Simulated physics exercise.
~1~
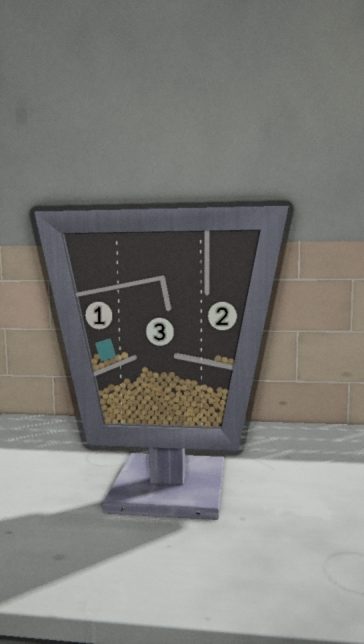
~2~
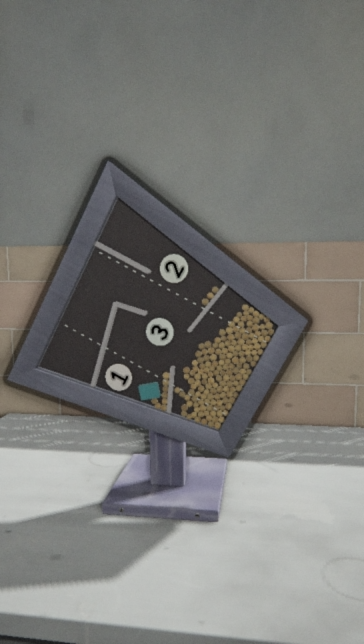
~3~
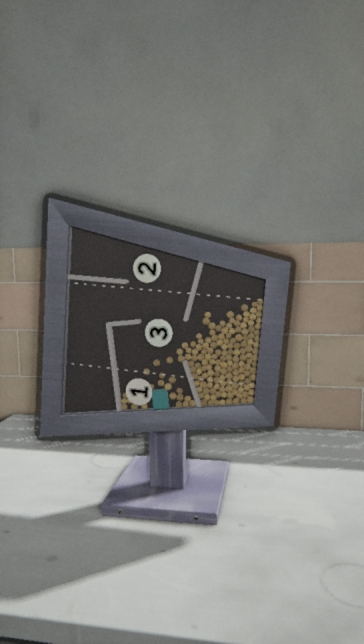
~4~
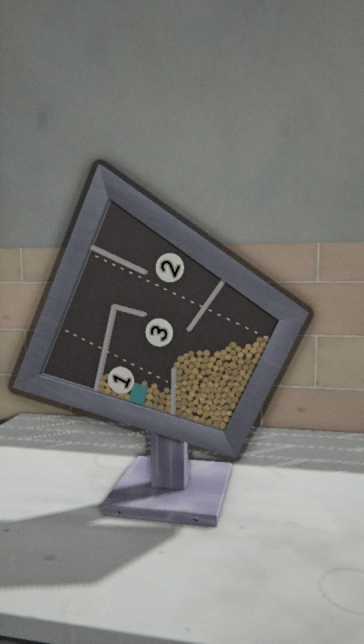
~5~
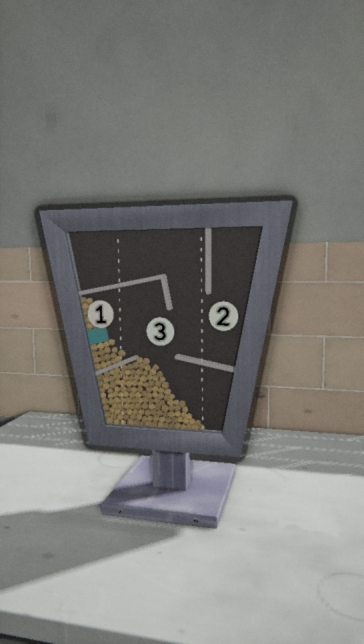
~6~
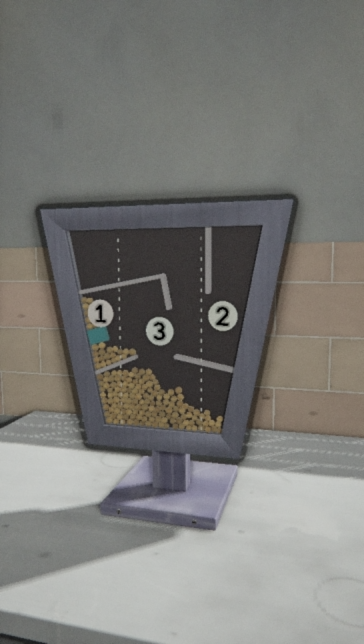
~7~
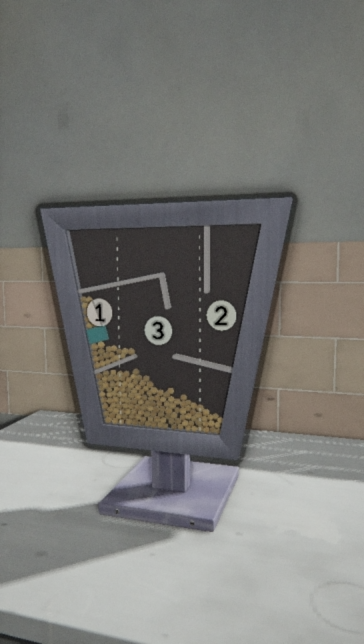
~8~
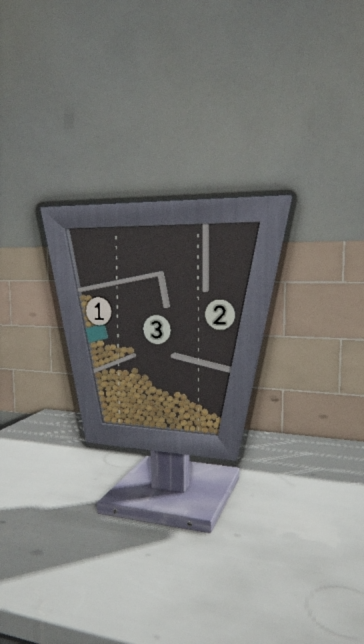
The clip shows an upright tapered case of pale beads and a turquoise block turning anticlockwise onto its side, then swinging back level. The beads spill across and settle piled toward the lower left, with the block resting in the left strip, marked one.
